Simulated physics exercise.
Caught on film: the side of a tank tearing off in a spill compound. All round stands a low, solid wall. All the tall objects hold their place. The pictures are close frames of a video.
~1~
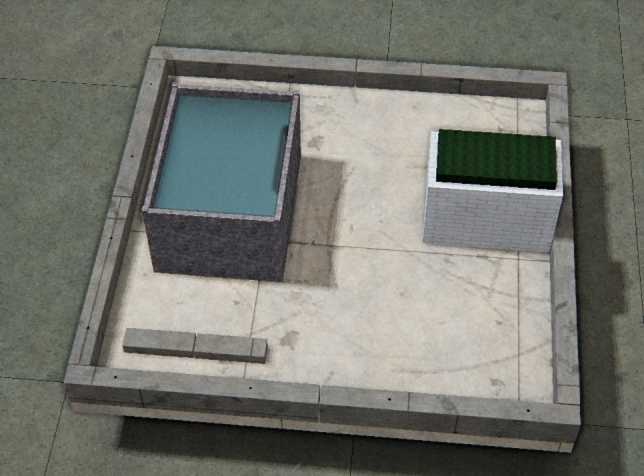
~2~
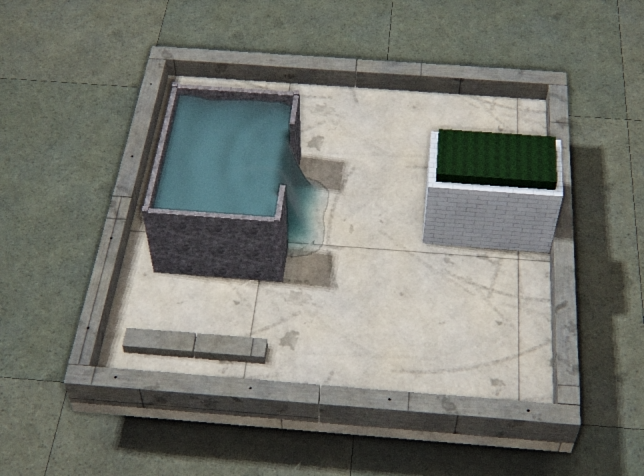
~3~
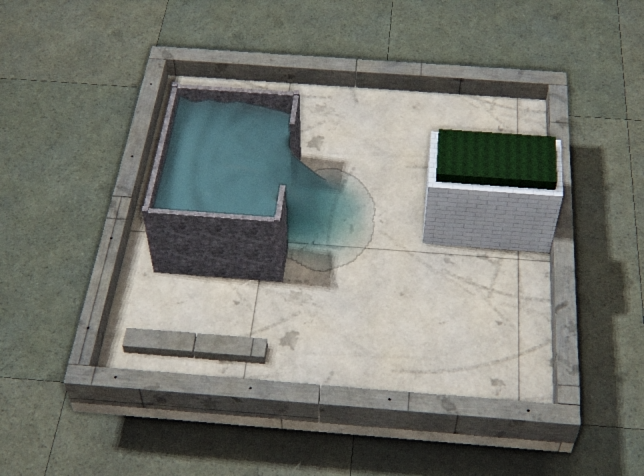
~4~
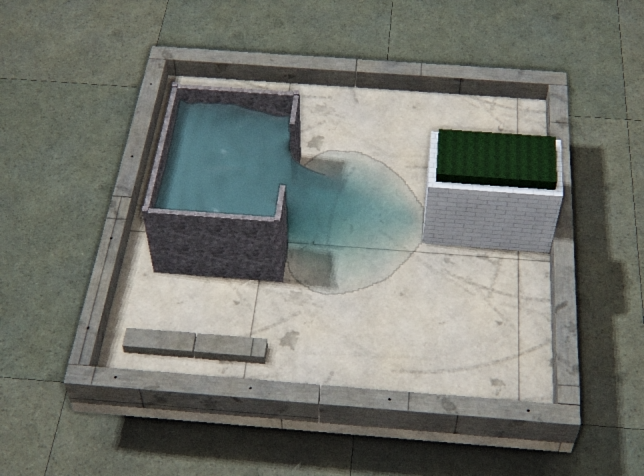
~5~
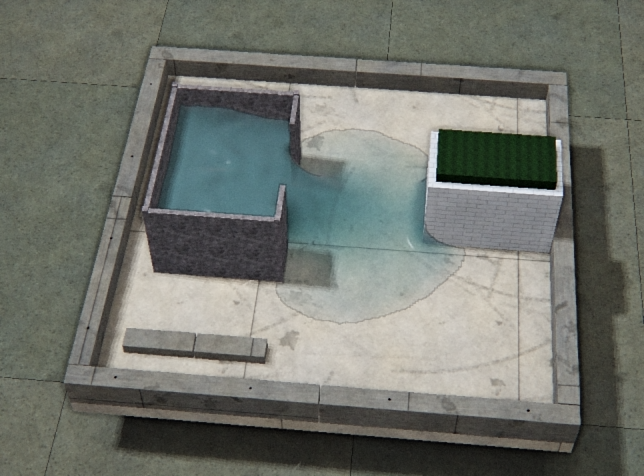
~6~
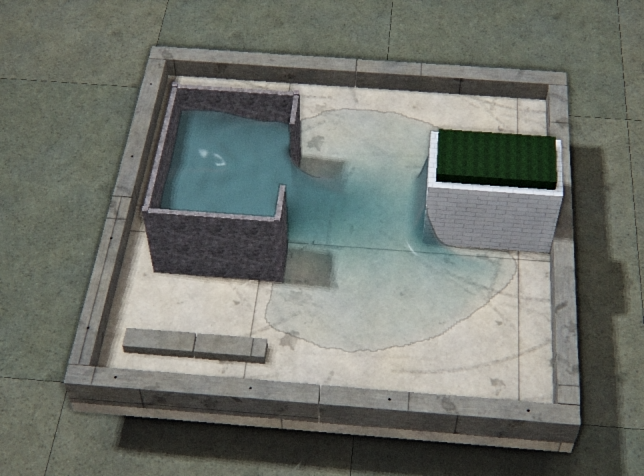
In a low-walled concrete compound, the right side of a dark stone tank opens and blue-green water pours through the gap, fanning across the pale floor to the white block on the right and spreading around its near corner.
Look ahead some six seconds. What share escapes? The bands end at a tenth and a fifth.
The share lost is less than a tenth.
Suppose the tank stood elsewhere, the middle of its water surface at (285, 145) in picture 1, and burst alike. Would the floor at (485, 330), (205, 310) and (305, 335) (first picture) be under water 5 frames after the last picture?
As listed: Covered, free of water, clear.
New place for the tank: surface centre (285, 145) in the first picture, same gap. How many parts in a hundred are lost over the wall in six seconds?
I make it 4 per cent.
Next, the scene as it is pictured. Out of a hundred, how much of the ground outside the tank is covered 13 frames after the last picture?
Some 60 per cent.
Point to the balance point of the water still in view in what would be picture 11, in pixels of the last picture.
Close to (321, 217).
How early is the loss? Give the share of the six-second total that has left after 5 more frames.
Roughly 0 per cent.
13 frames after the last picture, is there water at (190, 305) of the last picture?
There: No water.
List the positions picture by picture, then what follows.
The tank at (224, 154) is whole and still, in the first picture.
The front is at (300, 180), out from the gap at (287, 197), in the second picture.
The front is at (366, 200), out from the gap at (287, 197), in the third picture.
Water pours out at (287, 198) and has run to (423, 227), in the fourth picture.
Water pours out at (287, 199) and has run to (457, 257), in the fifth picture.
The front is at (503, 277), out from the gap at (287, 199), in the sixth picture.
A moment on, water covers 50 % of the floor; the low wall has let 0 % over.
Next, water covers 55 % of the floor; the low wall has let 0 % over.
Then, water covers 50 % of the floor; the low wall has let 4 % over.
Later, water covers 70 % of the floor; the low wall has let 5 % over.
In the end, water covers 80 % of the floor; the low wall has let 5 % over.
